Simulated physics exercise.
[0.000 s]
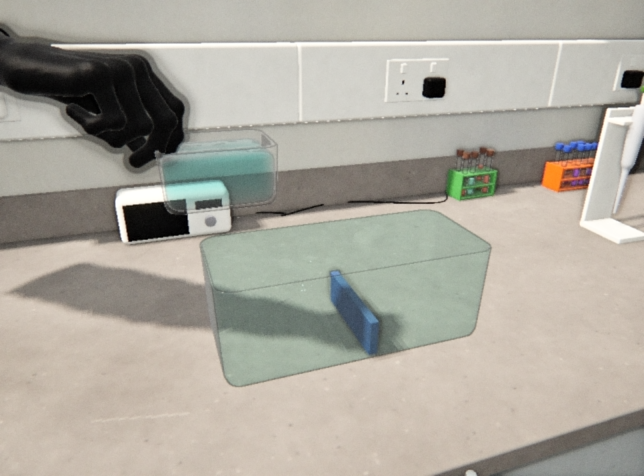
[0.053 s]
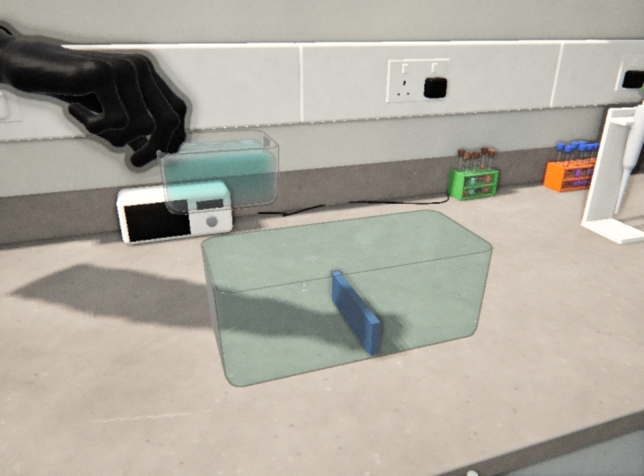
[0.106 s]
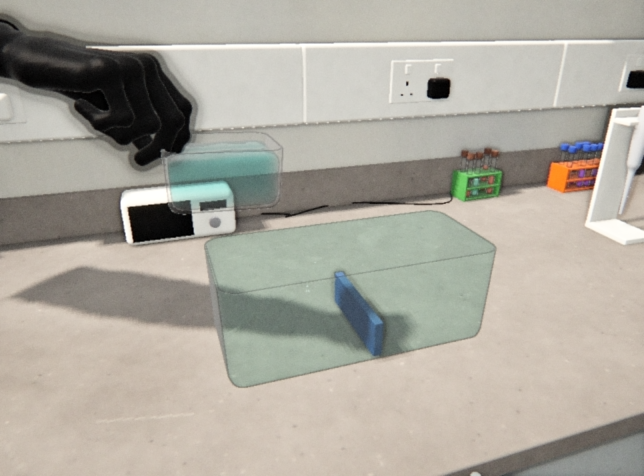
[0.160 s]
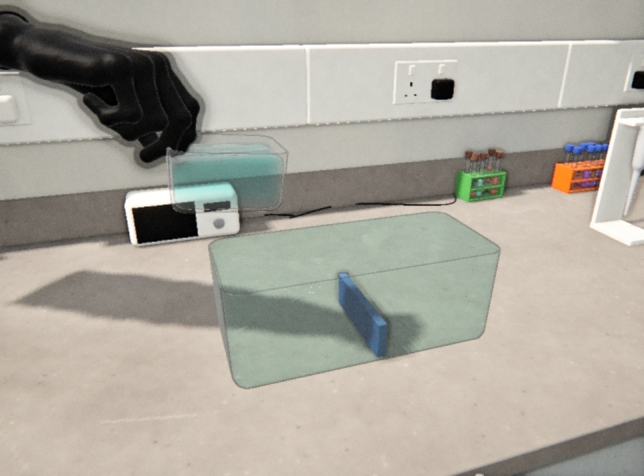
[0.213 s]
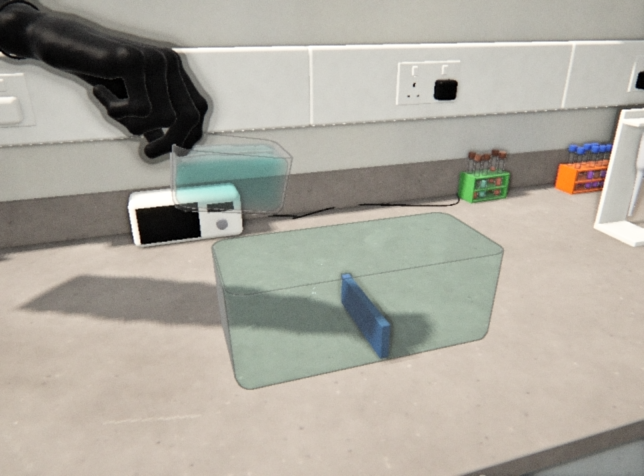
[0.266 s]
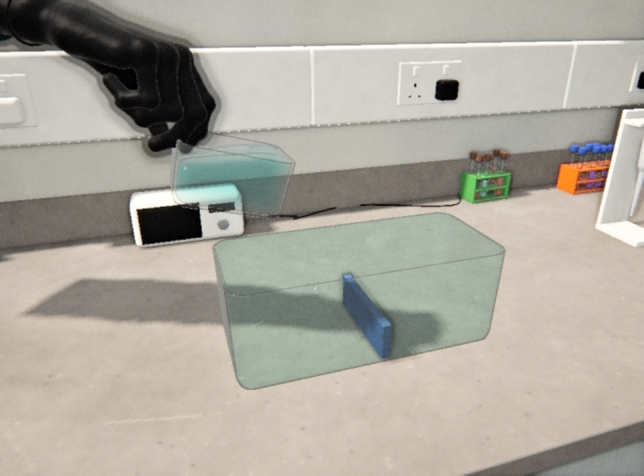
On a laboratory worktop, a black-gloved hand gently tilting a clear box of bluish water above an empty long basin with a low blue wall.
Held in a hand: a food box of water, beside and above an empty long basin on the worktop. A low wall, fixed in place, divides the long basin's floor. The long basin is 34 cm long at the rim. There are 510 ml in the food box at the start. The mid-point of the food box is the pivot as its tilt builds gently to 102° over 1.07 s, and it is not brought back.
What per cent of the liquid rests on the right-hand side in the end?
2 percent.
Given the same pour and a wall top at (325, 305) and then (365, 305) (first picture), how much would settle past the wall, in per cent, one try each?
Result: 55 per cent, then 10 per cent.
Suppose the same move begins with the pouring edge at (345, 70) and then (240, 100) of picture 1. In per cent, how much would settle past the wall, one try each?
90 and 5 %.
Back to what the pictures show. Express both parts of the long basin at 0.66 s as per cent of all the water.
Roughly 26 sits left and 0 sits right.
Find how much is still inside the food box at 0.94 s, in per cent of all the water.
About 8 percent.
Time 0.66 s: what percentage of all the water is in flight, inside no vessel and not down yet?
About 34 per cent.
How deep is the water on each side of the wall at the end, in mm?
Left part: About 20 mm; right part: About 0 mm.
After 0.66 s the tilt is 69° and 41 per cent is still to pour, 25 is left of the wall and 0 right of it.
After 0.94 s the tilt is 99° and 8 per cent is still to pour, 86 is left of the wall and 1 right of it.
After 1.24 s the tilt is 102° and 0 per cent is still to pour, 96 is left of the wall and 2 right of it.
After 1.57 s the tilt is 102° and 0 per cent is still to pour, 97 is left of the wall and 2 right of it.
In the end 97 per cent lies left of the wall, 2 right of it and 0 outside.
